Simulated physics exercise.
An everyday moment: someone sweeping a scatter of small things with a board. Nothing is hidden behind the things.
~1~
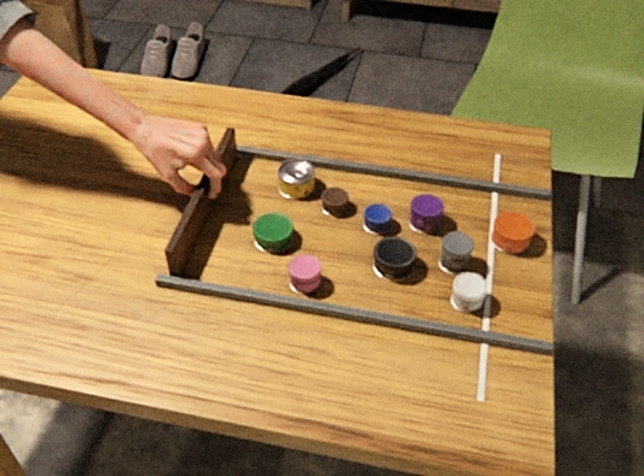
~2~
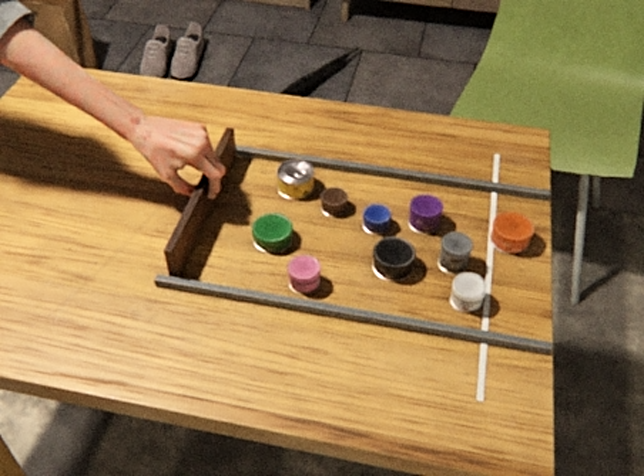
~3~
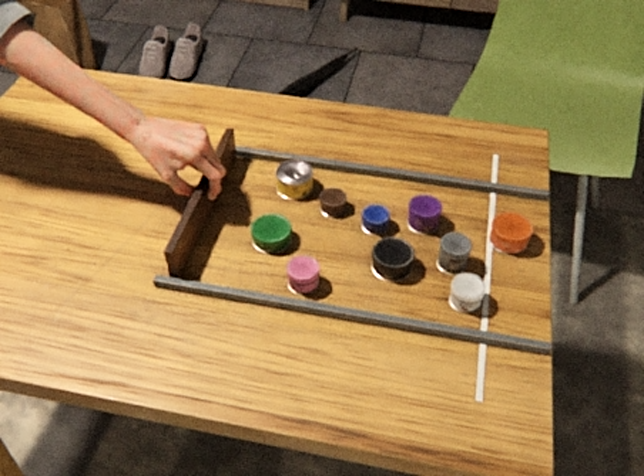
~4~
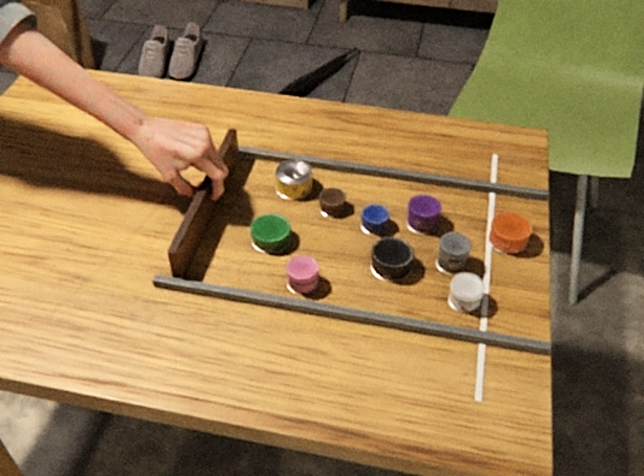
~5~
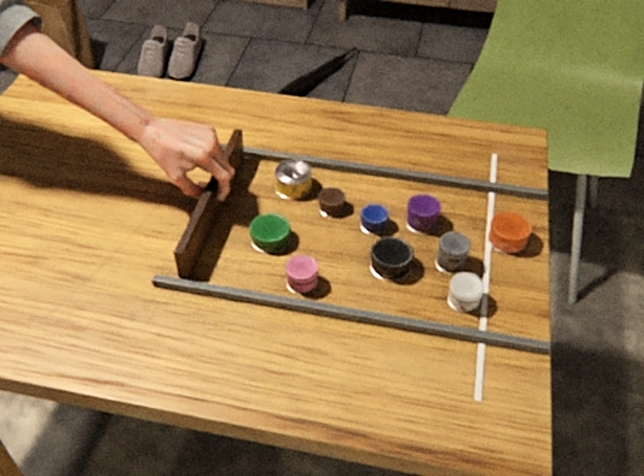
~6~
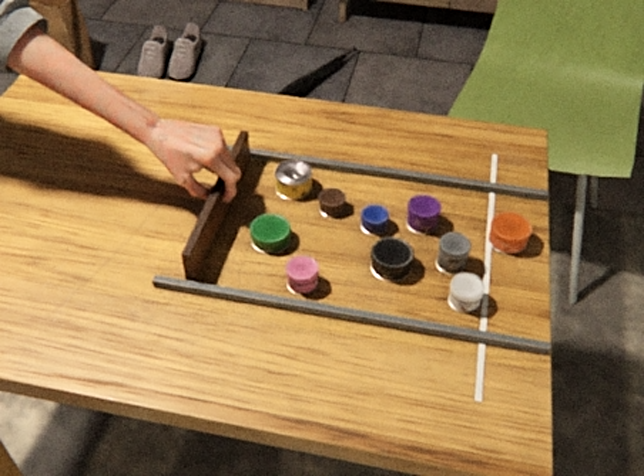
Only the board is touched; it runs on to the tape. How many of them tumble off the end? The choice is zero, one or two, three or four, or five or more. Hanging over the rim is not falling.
Here the number that fall off is one or two.
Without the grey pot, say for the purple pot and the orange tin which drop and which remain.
The purple pot is kept; the orange tin drops off.
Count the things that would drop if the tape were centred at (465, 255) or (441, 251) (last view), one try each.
Try by try, 0 and 0.
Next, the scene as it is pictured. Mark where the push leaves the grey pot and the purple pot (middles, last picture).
The grey pot stops around (547, 264); the purple pot around (534, 225).
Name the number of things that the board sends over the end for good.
Exactly 1.
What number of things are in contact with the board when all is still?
4 of them.
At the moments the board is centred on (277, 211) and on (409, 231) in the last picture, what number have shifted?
By then 2, and 9.
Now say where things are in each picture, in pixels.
The first frame shows orange tin (512, 233); white pot (469, 293); grey pot (456, 253); board (205, 198); tape (491, 258).
The second frame shows white pot (468, 293); blue tin (377, 220).
The third frame shows grey pot (454, 254); green pot (272, 234).
The fourth frame shows orange tin (510, 233); pink pot (303, 275).
The fifth frame shows white pot (466, 293); board (213, 200).
The sixth frame shows orange tin (509, 233); white pot (466, 294); grey pot (453, 254); board (220, 202); tape (488, 258).
Soon after, none off yet; orange tin at rest near (509, 233); white pot at rest near (466, 294); grey pot at rest near (453, 254).
Then, none off yet; orange tin moving near (520, 235); white pot moved about its own width near (510, 320); grey pot moved about its own width near (494, 262).
By the end, the number that fall off is one or two; fallen, orange tin.
